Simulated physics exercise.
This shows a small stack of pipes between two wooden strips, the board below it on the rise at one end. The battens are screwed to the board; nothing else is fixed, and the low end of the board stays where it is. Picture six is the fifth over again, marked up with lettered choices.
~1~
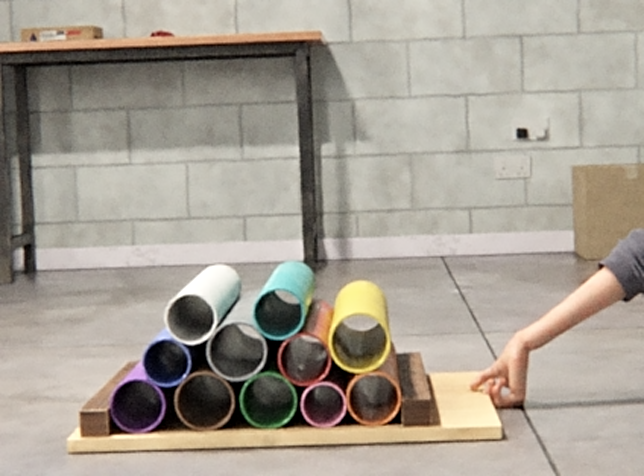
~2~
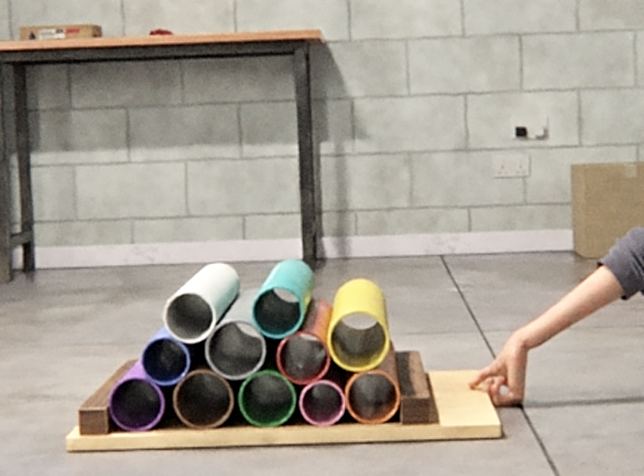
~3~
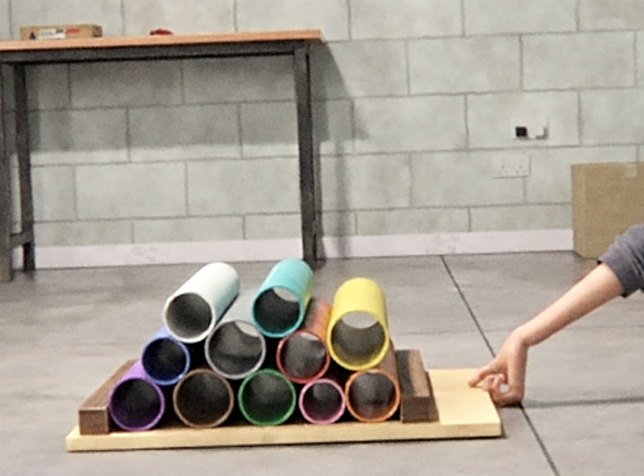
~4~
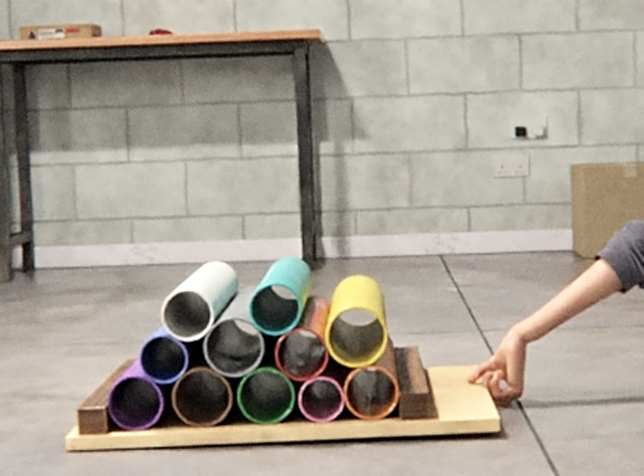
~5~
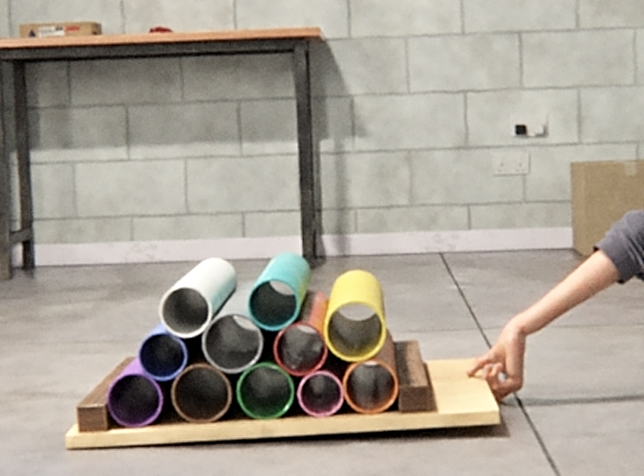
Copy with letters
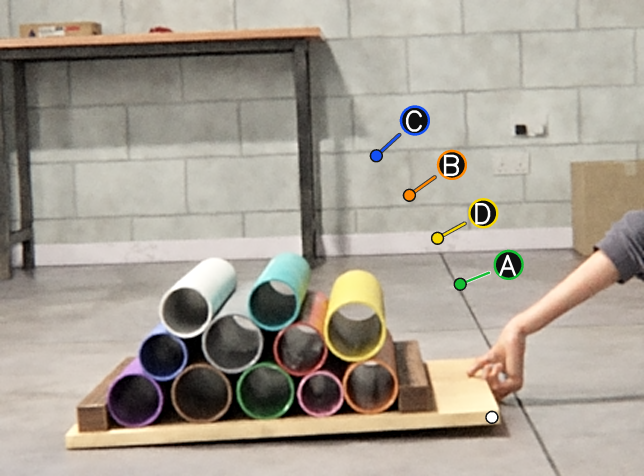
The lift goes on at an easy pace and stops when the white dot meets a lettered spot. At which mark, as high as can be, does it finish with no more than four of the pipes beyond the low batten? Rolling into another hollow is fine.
The answer is mark A.
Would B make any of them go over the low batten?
At B: Yes.
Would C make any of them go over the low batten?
Yes.
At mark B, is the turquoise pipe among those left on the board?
No.
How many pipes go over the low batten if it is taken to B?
With B, six.
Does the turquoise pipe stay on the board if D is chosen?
The turquoise pipe: No.
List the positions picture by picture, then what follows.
Purple pipe (137, 405); brown pipe (205, 402); green pipe (269, 401), in the first frame.
Green pipe (267, 399); pink pipe (323, 403), in the second frame.
Board (290, 394); orange pipe (372, 396); yellow pipe (358, 339); grey pipe (236, 349), in the third frame.
Board (290, 392); purple pipe (135, 402); brown pipe (203, 397), in the fourth frame.
Board (289, 387); purple pipe (135, 400); brown pipe (202, 394), in the fifth frame.
On the marked copy, A at (460, 284); B at (409, 195); C at (376, 156); D at (438, 238); the white dot at (492, 417).
Taking A. A third of the way, board at 14°.
Two thirds of the way, board at 20°.
When it is over, board at 20°, none over the low batten.
As for the rest, B six over the low batten; C six over the low batten; D six over the low batten.
